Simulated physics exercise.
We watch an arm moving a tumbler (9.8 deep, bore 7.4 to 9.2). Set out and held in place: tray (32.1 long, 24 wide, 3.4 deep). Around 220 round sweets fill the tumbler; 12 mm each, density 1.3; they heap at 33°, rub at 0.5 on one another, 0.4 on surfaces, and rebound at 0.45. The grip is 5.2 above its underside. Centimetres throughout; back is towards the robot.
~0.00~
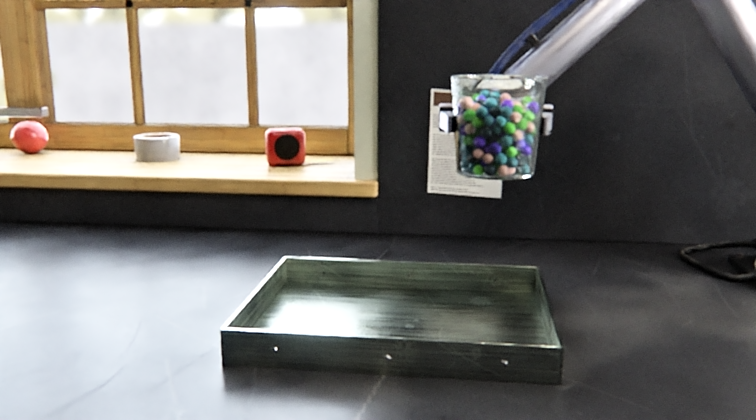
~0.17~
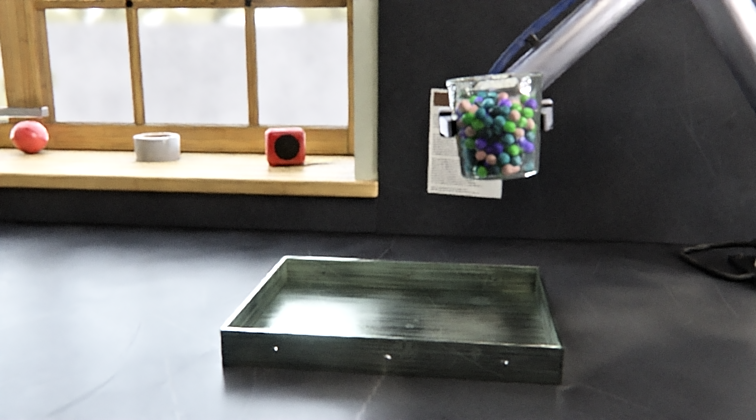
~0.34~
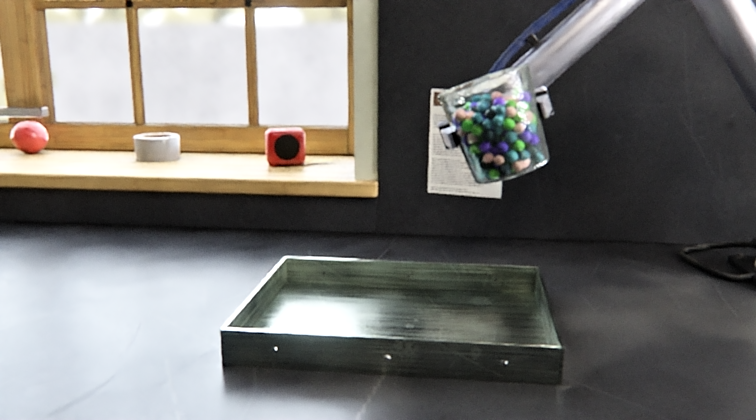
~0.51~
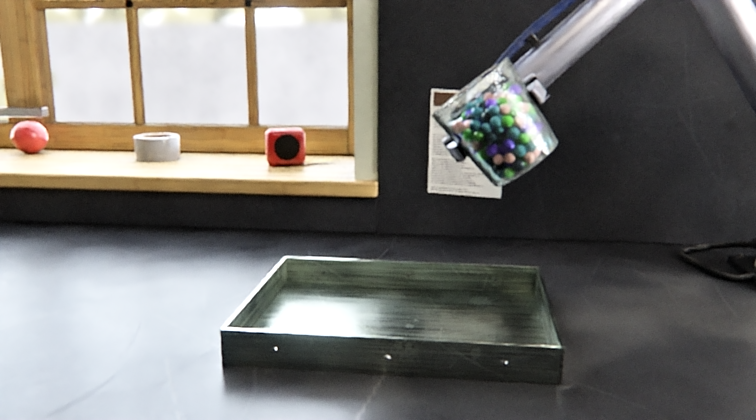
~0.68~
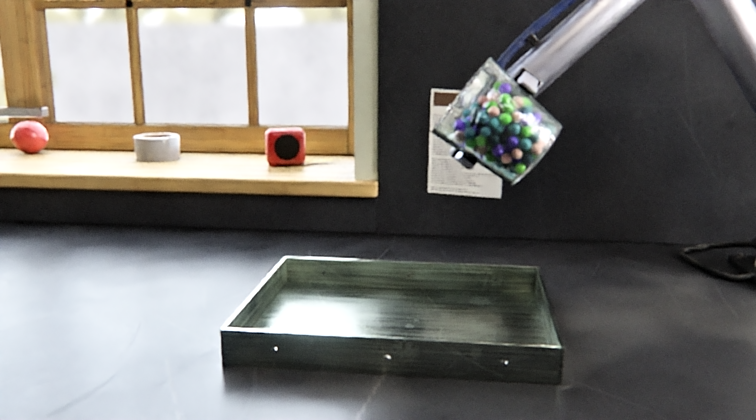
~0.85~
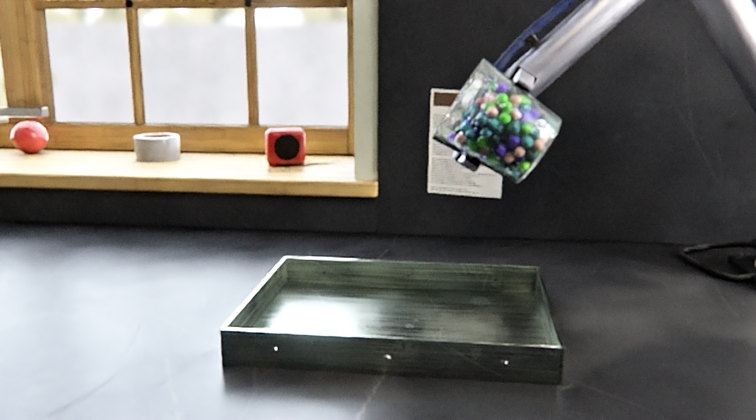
We see a robotic arm holding a clear tumbler of small multicoloured balls above an empty dark green tray, beside a wooden-framed window; the arm tilts the tumbler steeply to the left, and the balls shift inside it.
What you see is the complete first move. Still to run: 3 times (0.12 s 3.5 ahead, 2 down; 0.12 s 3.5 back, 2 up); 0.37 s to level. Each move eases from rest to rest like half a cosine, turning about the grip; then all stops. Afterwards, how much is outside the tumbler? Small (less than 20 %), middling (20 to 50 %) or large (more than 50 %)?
Answer: Small; less than 20 % of the round sweets finish outside the tumbler.
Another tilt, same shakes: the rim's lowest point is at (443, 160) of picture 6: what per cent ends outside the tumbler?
Some 65 per cent.
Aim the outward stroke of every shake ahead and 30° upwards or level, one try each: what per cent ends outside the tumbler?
Some 45 and 30 per cent.
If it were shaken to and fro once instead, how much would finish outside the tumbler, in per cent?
It would be near 5 per cent.
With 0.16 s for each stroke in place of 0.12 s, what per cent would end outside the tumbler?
In that case some 5 per cent.
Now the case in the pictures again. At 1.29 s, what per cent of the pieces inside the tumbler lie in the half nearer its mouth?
Some 45 per cent.
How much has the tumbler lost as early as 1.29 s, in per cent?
Some 5 per cent.
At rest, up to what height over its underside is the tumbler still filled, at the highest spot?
Some 9.0 cm.
By 1.29 s, tilted 58° forward, highest piece 24 above the table; 207 in the tumbler, 4 in the tray, 1 on the table or floor, 6 in flight or on a rim.
By 1.72 s, tilted 37° forward, highest piece 25 above the table; 194 in the tumbler, 21 in the tray, 1 on the table or floor, 2 in flight or on a rim.
By 2.14 s, level, highest piece 27 above the table; 194 in the tumbler, 23 in the tray, 1 on the table or floor.
By 3.19 s, level, highest piece 27 above the table; 194 in the tumbler, 23 in the tray, 1 on the table or floor.
Final count, 194 in the tumbler, 23 in the tray, 1 on the table or floor. That is 11 % outside the tumbler.
